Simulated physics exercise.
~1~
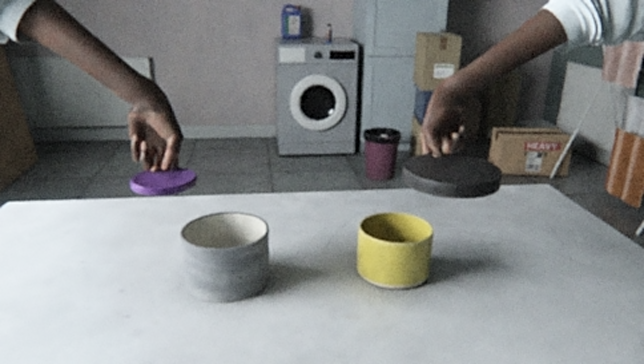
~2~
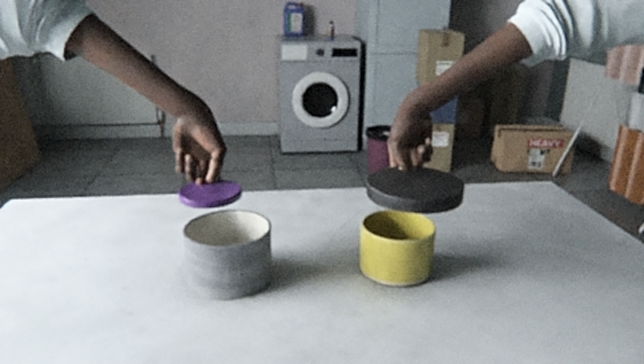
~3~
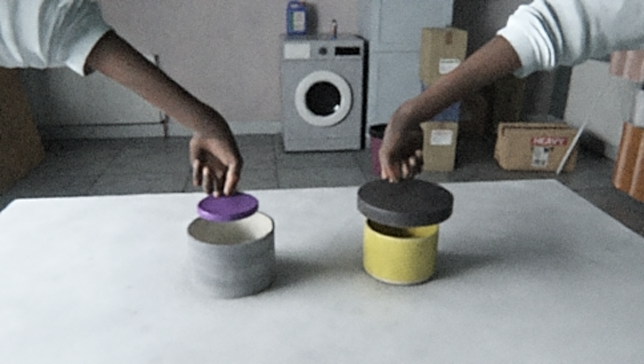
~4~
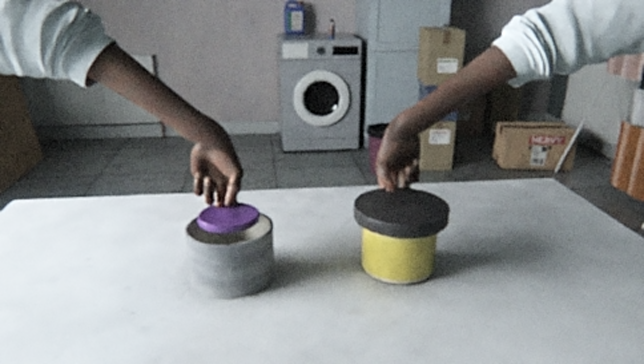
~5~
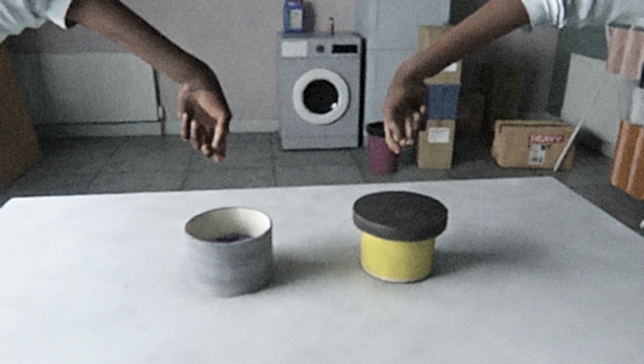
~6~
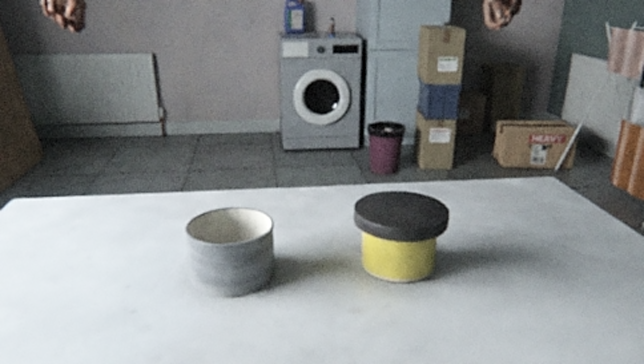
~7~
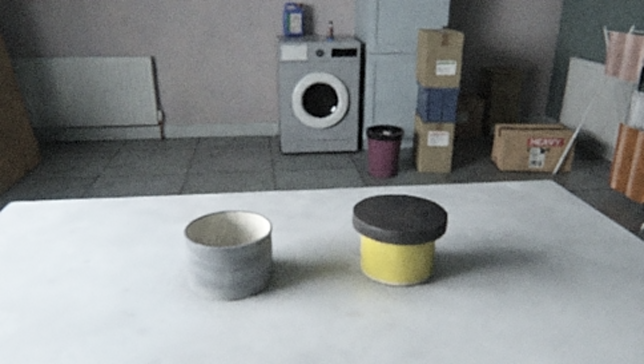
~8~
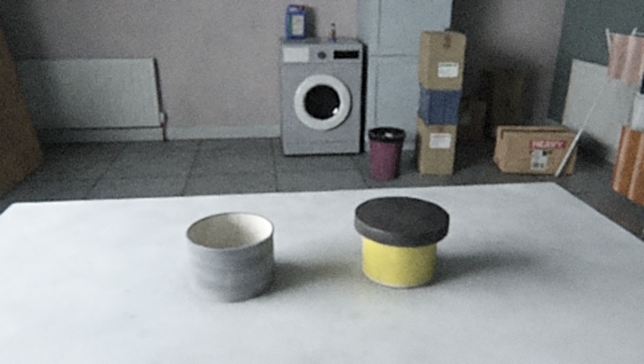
In this clip, two hands lower a small purple disc over a gray pot and a larger black disc over a yellow mug, then let go and withdraw; the purple disc drops inside the pot, while the black one stays resting on the mug's rim.
